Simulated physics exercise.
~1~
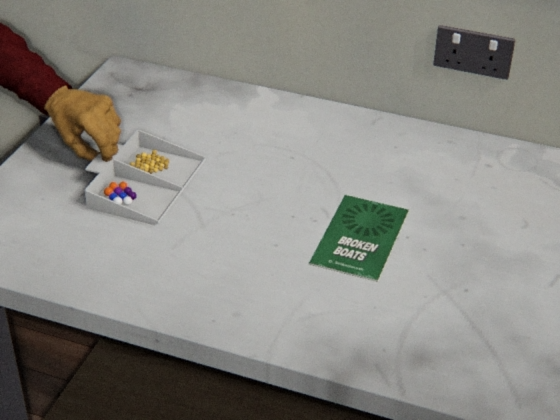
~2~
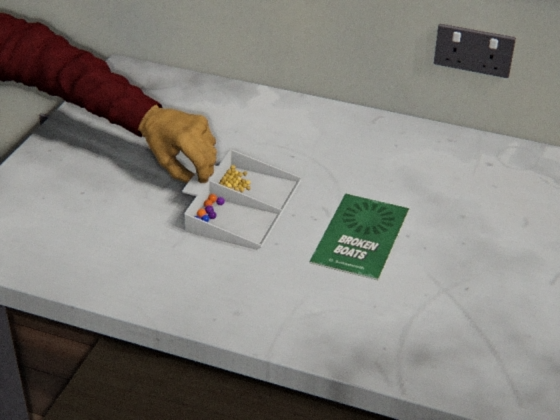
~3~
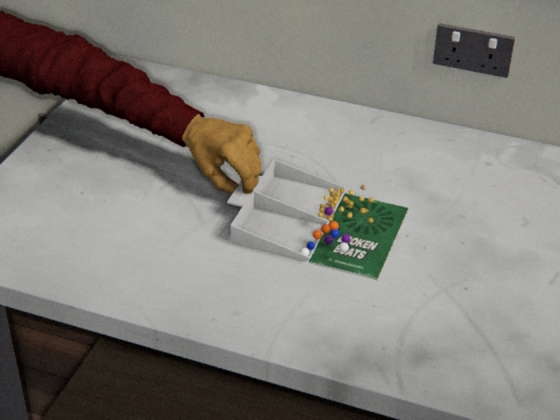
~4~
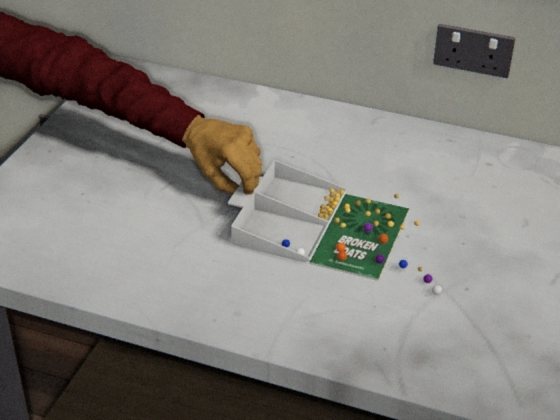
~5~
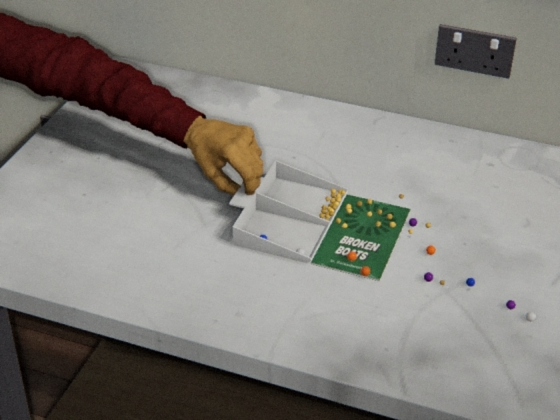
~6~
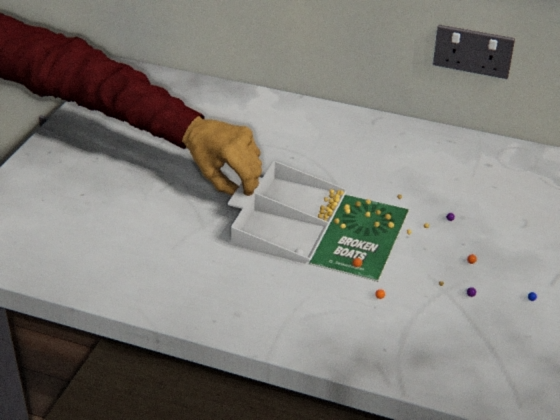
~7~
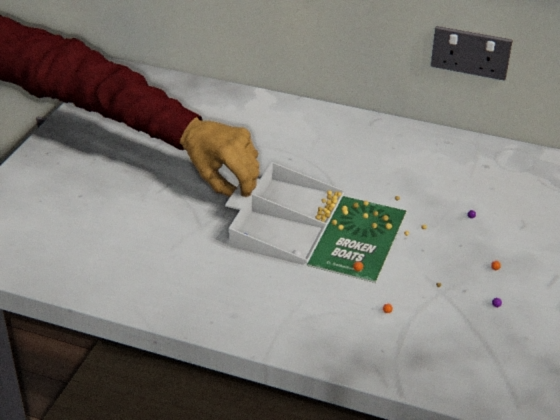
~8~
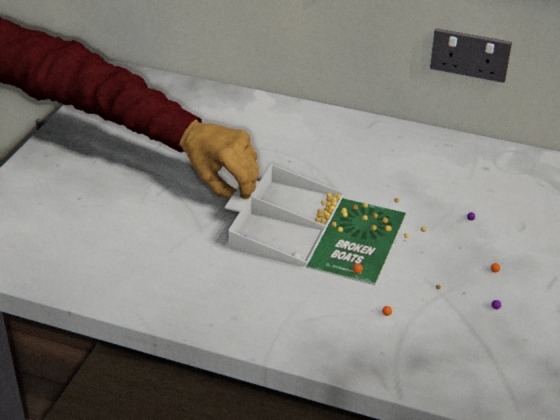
A hand slides a tray right into a green book, spilling beads and golden bits.
